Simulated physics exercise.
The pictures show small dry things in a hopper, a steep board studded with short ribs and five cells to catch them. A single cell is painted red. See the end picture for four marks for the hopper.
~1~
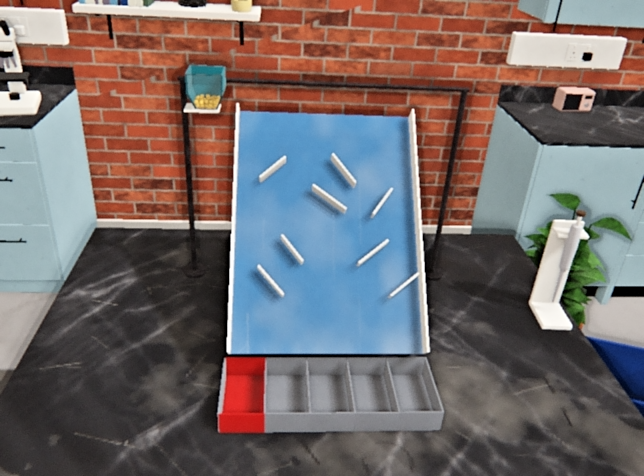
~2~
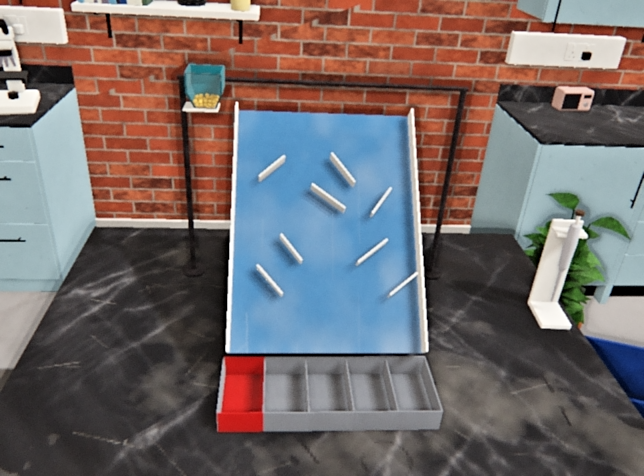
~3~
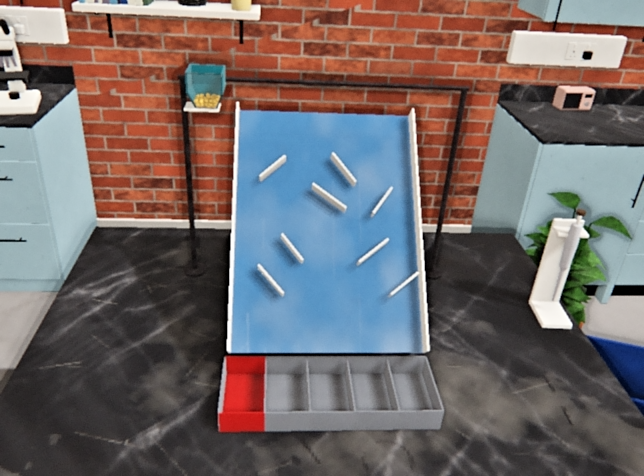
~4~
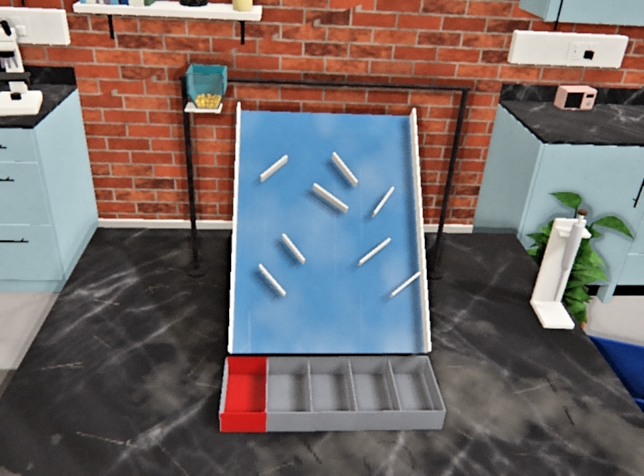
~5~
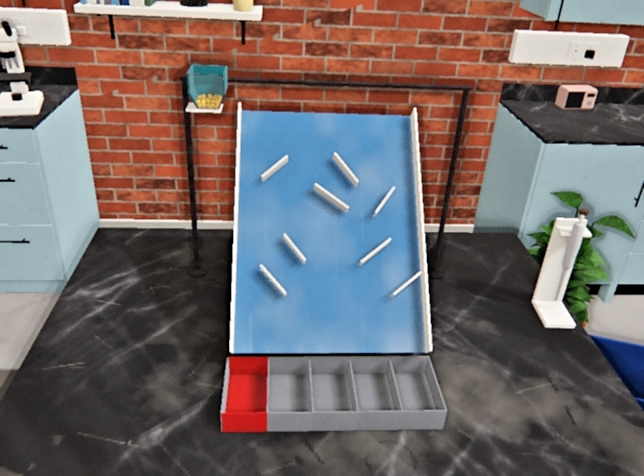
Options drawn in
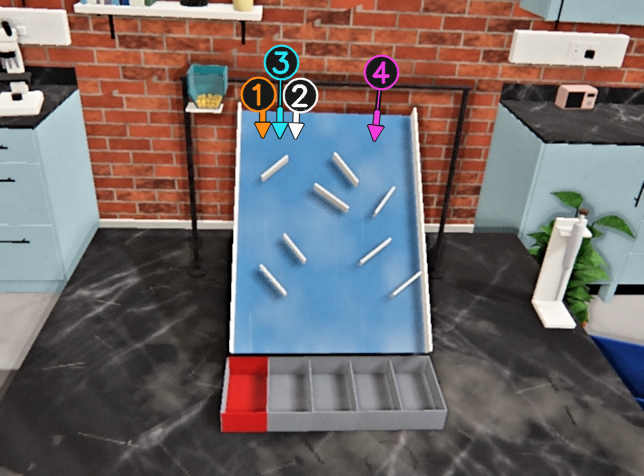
A blue board with white ribs stands above a tray with one red cell, barely moving.
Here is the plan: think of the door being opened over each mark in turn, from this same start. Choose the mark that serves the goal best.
1 is best.
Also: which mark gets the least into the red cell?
Mark 4.
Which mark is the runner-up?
Here it is mark 3.
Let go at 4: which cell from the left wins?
It is the third one.
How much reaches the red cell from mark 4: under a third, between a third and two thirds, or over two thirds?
It is under a third.
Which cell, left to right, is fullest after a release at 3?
The first from the left.
On the marked copy, mark 1 meets the board at (262, 132); mark 2 meets the board at (295, 133); mark 3 meets the board at (279, 132); mark 4 meets the board at (374, 135).
Choosing 1, every piece in the red cell.
Choosing 2, roughly a quarter in the red cell, roughly two thirds in other cells.
Choosing 3, the larger part in the red cell, roughly a quarter in other cells.
Choosing 4, not one piece in the red cell, almost all in other cells.
